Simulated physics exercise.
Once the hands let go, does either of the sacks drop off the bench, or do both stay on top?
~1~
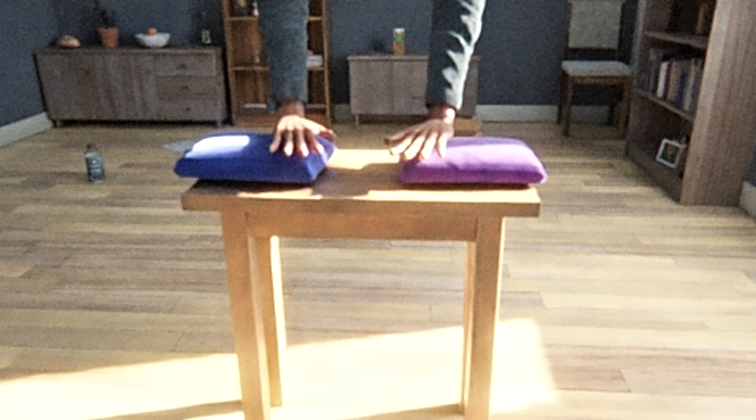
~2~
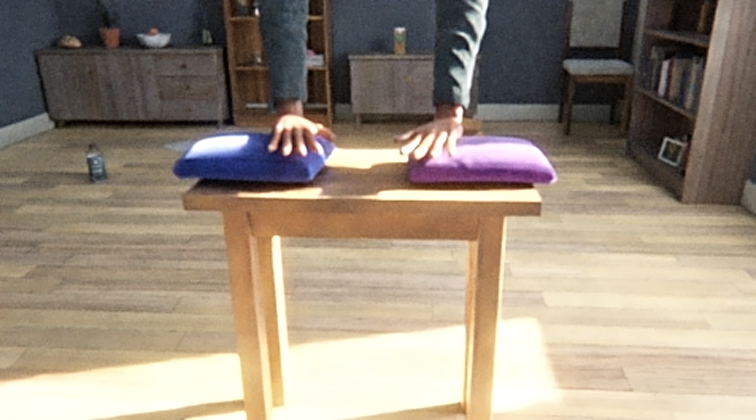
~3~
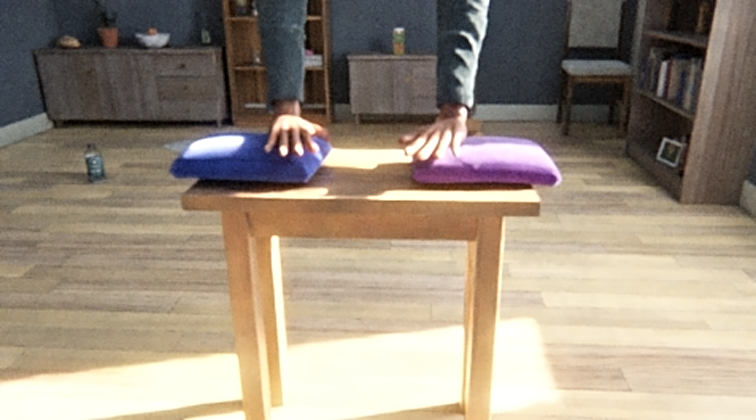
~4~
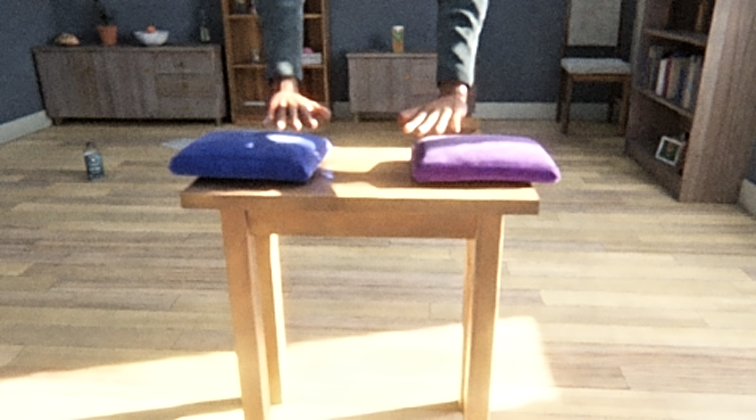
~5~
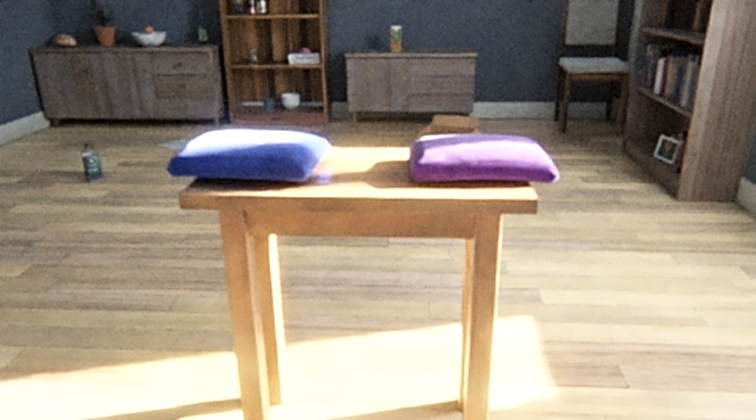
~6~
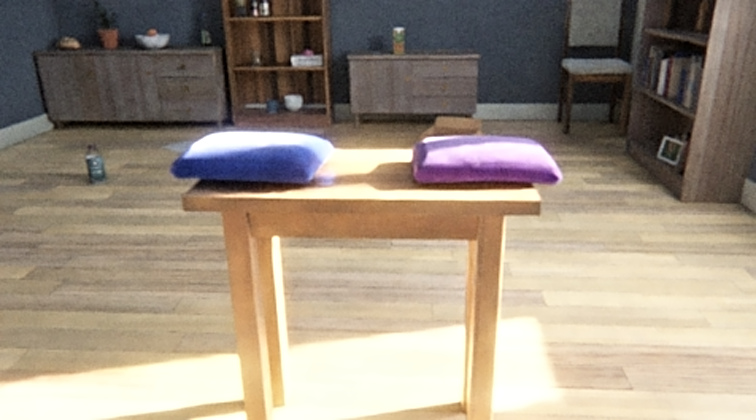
Both stay on top. The blue sack and the purple sack keep resting at their ends of the bench after the hands are gone.
Two hands eased a purple rice sack a little to the right and a blue one very slightly left on a wooden bench, then let go and drew back out of view, leaving both resting on top, poking slightly past the ends.
